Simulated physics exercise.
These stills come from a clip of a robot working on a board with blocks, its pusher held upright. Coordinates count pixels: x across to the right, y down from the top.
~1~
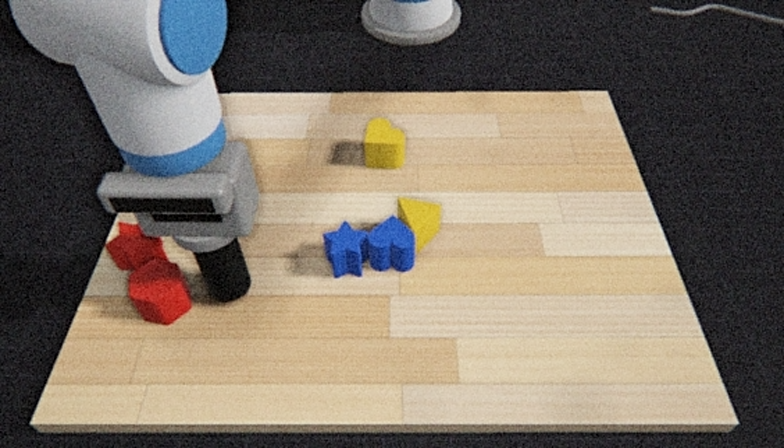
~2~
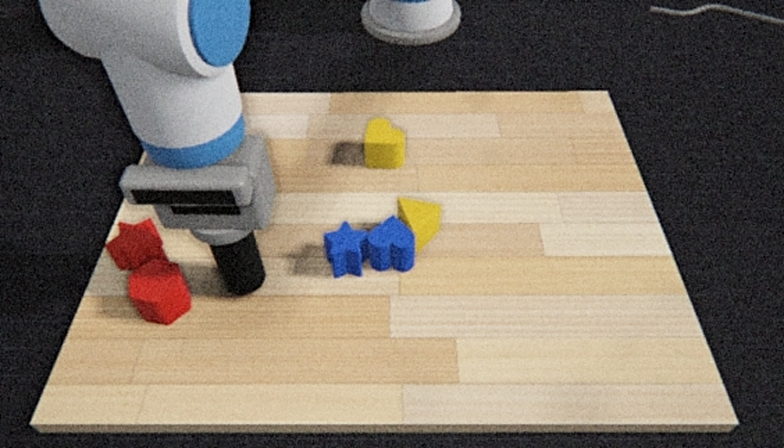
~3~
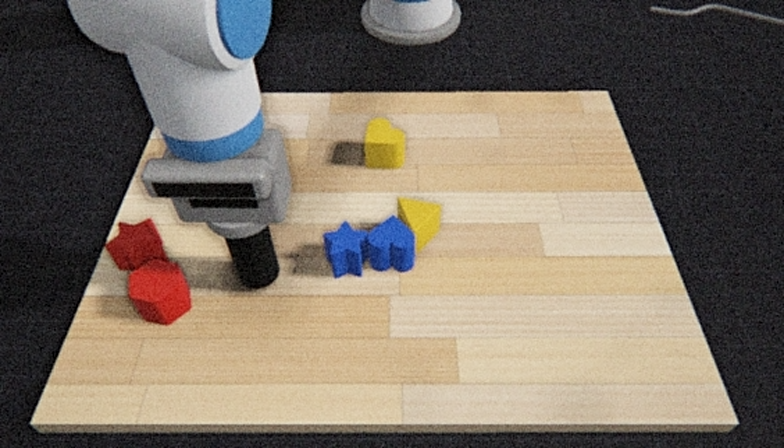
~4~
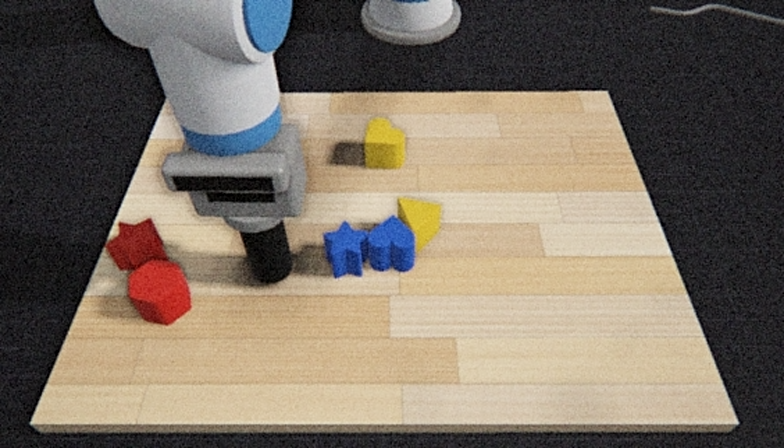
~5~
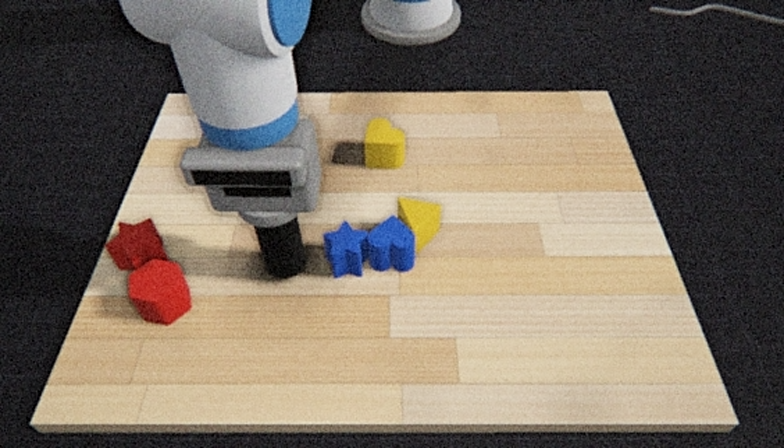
On a wooden board, a robot arm moves its black tip right while the blocks stay still.
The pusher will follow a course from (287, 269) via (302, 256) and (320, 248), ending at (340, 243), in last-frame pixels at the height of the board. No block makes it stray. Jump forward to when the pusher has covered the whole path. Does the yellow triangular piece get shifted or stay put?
Once the path is done, it remains where it sat before.
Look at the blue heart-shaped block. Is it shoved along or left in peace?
That block slides.
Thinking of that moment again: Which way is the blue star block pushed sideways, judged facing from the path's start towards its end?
With start-to-end as forward, it shifts right.
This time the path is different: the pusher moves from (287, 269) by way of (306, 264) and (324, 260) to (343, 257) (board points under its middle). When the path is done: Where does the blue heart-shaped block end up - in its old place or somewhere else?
My prediction: It moves.
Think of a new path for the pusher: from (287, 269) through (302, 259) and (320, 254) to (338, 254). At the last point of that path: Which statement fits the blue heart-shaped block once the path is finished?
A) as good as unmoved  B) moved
Correct choice: B.
On the path given first. Halfway along, pusher at (310, 245); nothing pushed yet.
At the end, pusher at (339, 236); blue star block at (365, 242), turned 40° clockwise; blue heart-shaped block at (408, 241), turned 30° anticlockwise; yellow triangular piece still.
